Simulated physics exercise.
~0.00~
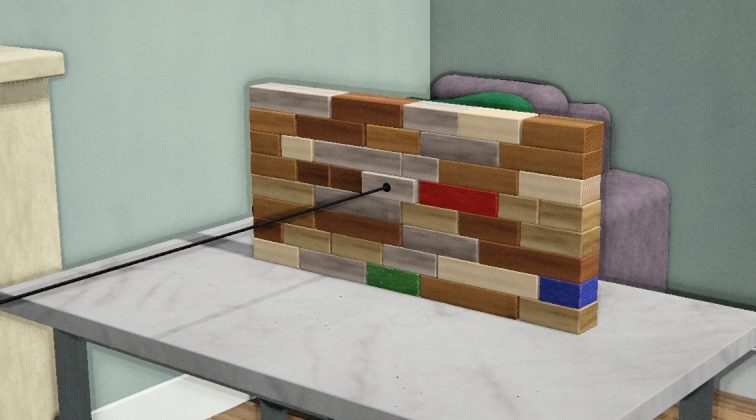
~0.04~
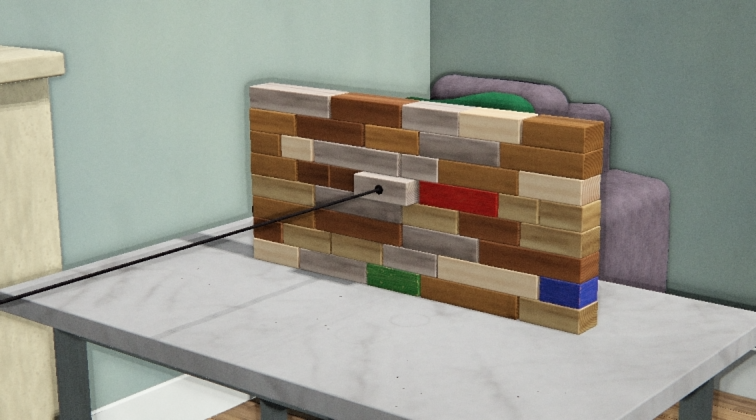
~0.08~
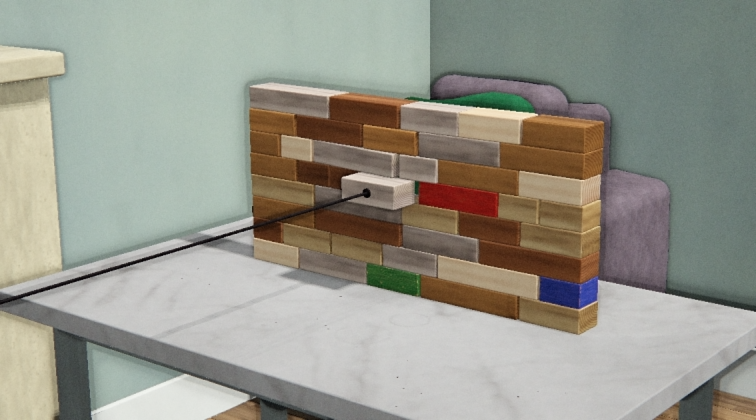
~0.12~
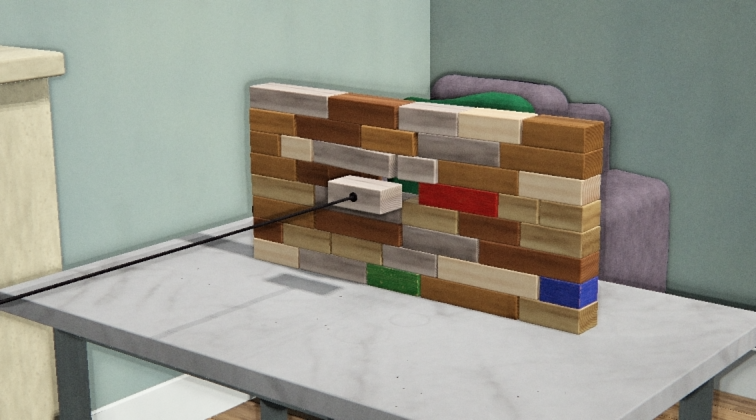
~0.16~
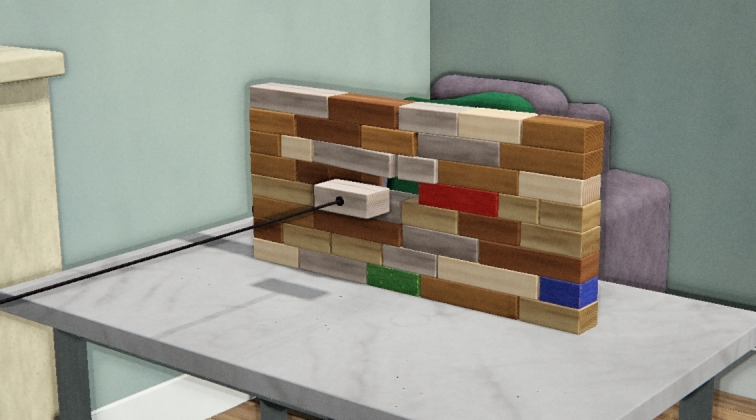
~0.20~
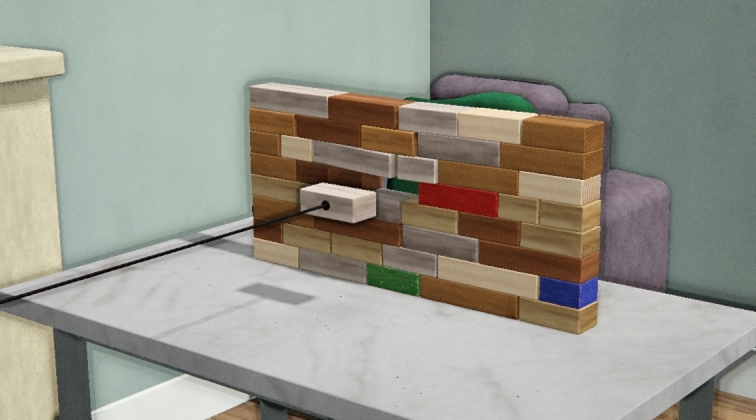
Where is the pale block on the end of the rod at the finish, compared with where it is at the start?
At the start it sits in its slot near the middle of the wall, and by the end it is farther left and slightly lower in view, held out in front of the wall above the table.
